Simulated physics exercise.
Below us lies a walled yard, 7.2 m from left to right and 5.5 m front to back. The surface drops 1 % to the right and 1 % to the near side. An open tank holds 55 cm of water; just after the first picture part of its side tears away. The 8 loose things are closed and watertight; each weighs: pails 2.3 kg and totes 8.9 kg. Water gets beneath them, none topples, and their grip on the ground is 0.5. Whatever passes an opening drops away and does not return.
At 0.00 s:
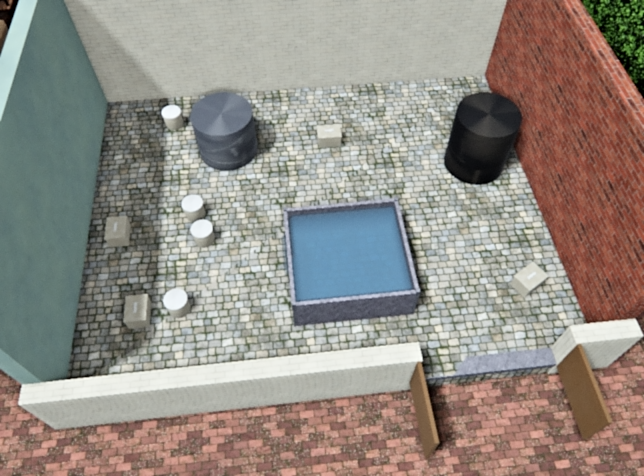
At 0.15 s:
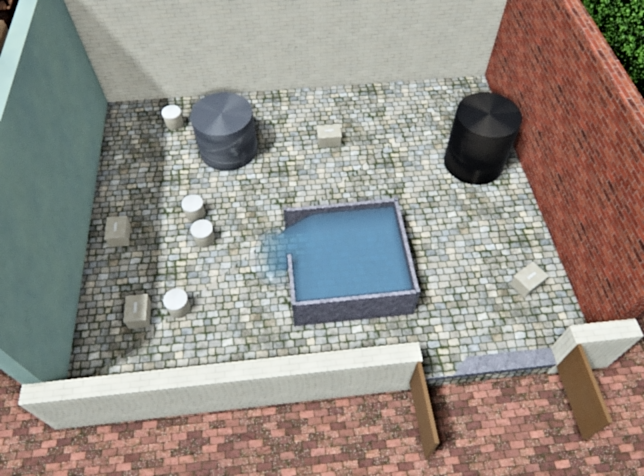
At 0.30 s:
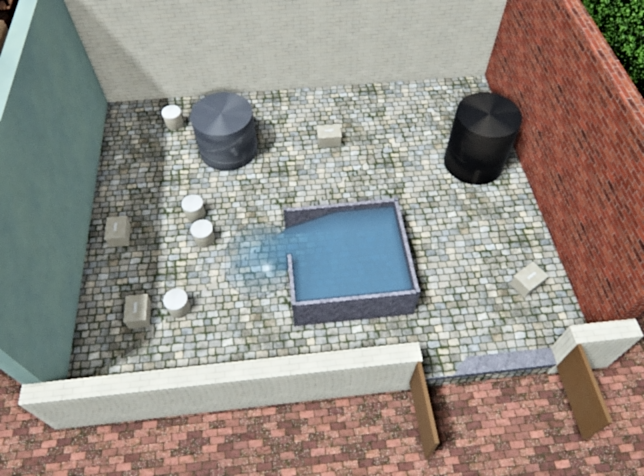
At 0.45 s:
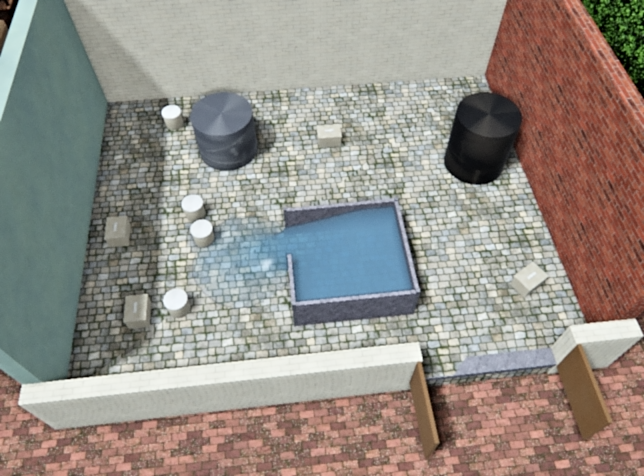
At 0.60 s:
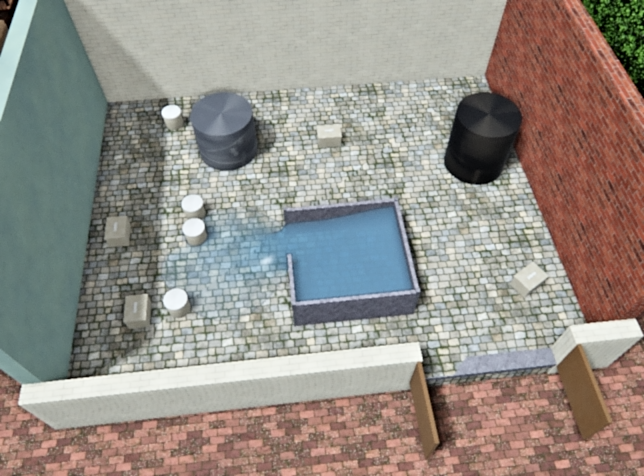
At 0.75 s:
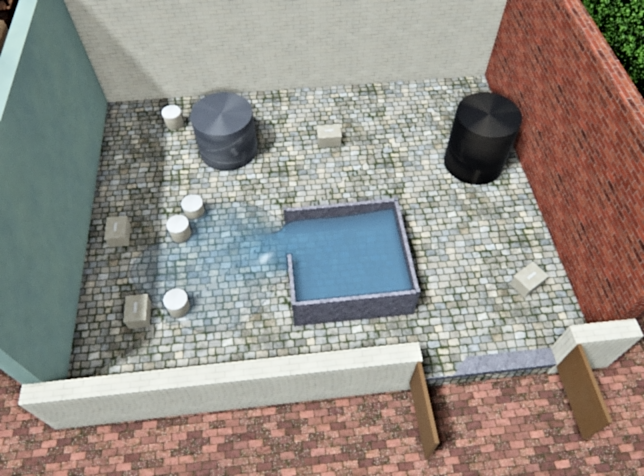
Walled cobbled yard with an open tank, water pouring from its broken left side and nudging one white pail slightly left.
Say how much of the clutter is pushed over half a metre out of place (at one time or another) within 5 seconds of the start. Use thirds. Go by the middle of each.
That comes to two thirds or above.
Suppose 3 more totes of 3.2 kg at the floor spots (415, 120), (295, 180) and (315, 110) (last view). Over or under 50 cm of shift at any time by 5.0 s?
In turn: Less, short of it, less.
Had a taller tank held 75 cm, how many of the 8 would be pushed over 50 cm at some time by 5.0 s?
In that case 6 of them.
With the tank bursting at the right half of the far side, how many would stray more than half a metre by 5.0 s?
Then 2.
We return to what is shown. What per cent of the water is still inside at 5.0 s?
Some 100 per cent remains.
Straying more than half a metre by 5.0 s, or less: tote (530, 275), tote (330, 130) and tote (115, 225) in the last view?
In turn: Under, under, more.
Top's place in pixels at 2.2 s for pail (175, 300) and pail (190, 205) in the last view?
Around (122, 371) and (109, 124).
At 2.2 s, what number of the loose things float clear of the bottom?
4 of them.
After 1.1 s 2 of 8 are over 50 cm from their spots; 1 afloat.
After 2.2 s 4 of 8 are over 50 cm from their spots; 4 afloat.
After 3.5 s 5 of 8 are over 50 cm from their spots; 5 afloat.
After 5.0 s 5 of 8 are over 50 cm from their spots, and 6 have been at some point; 5 afloat.
